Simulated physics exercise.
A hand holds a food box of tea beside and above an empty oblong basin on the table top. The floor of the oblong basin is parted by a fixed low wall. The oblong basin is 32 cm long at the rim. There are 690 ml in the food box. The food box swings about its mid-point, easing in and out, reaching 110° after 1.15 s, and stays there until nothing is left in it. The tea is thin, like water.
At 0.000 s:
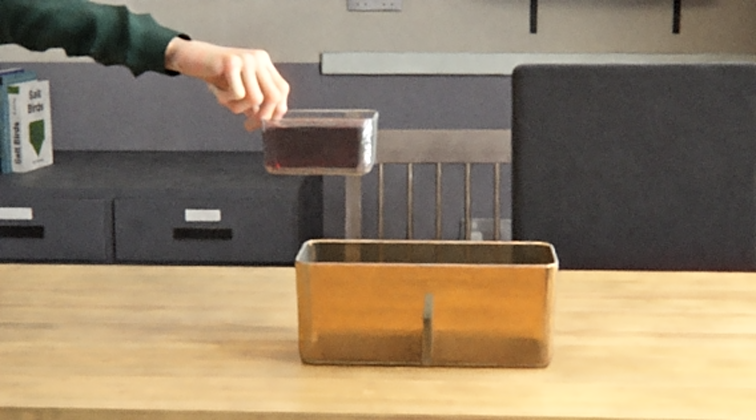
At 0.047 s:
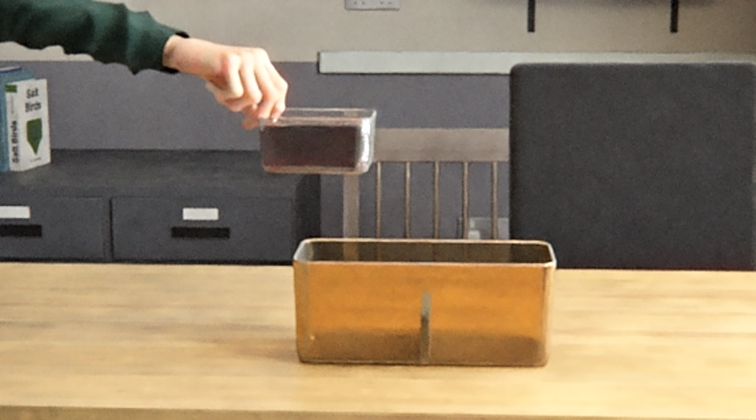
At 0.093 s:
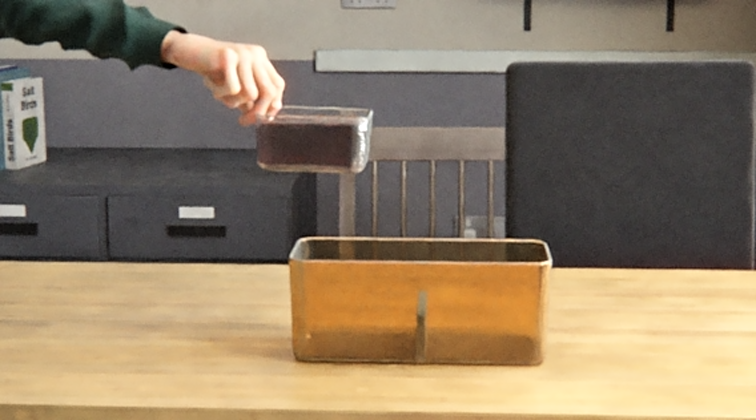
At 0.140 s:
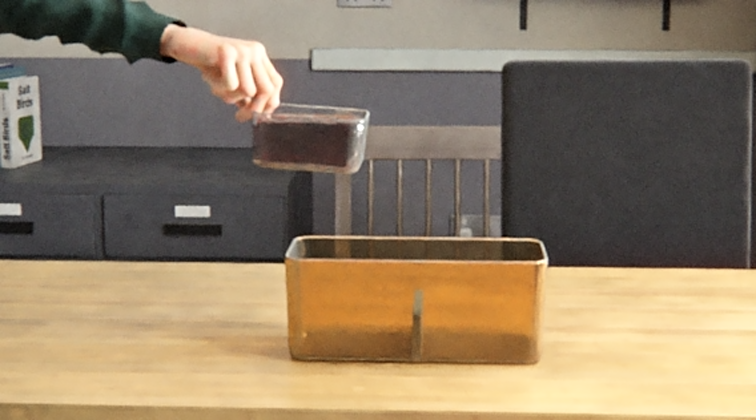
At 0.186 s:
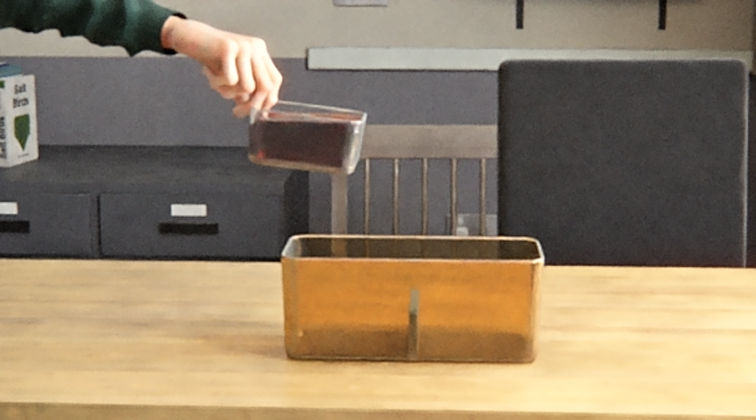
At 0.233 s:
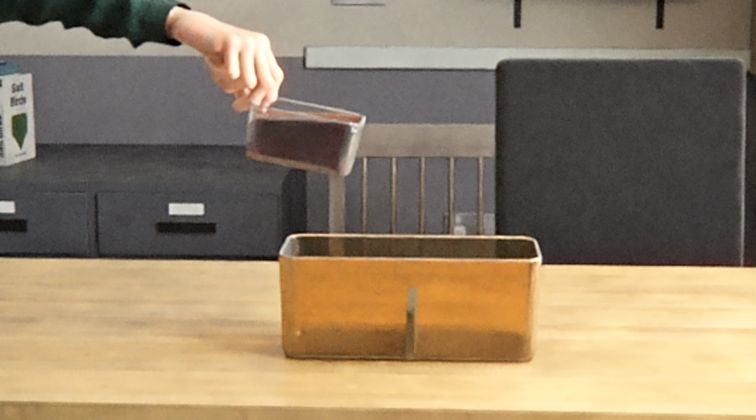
A hand in a dark green sleeve, reaching in from the upper left, slowly tips a small clear box of dark reddish-brown tea, its right end dipping slightly. Below and to the right, an amber see-through oblong basin with a short upright divider sits on a pale wooden table, seen from the front and slightly above. Dark drawers, books, a slatted chair and a dark panel stand behind, as the view drifts slightly right.
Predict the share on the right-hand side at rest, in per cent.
The far part has some 58 per cent.
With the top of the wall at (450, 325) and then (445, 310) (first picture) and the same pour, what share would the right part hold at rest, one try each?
First 35, then 40 per cent.
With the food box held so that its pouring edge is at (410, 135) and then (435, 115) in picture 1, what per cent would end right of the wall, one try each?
First 75, then 90 per cent.
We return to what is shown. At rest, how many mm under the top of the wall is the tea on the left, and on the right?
Some 46 mm on the left and 38 mm on the right.
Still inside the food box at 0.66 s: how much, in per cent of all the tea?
About 42 per cent.
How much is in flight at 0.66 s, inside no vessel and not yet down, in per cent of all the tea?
Some 38 per cent.
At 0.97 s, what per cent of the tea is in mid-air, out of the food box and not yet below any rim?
Some 6 per cent.
By 0.66 s the tilt is 67° and 42 per cent is still to pour, 4 is left of the wall and 15 right of it.
By 0.97 s the tilt is 103° and 6 per cent is still to pour, 27 is left of the wall and 58 right of it.
By 1.30 s the tilt is 110° and 0 per cent is still to pour, 38 is left of the wall and 58 right of it.
By 1.65 s the tilt is 110° and 0 per cent is still to pour, 37 is left of the wall and 59 right of it.
At rest 37 per cent lies left of the wall, 58 right of it and 4 outside.
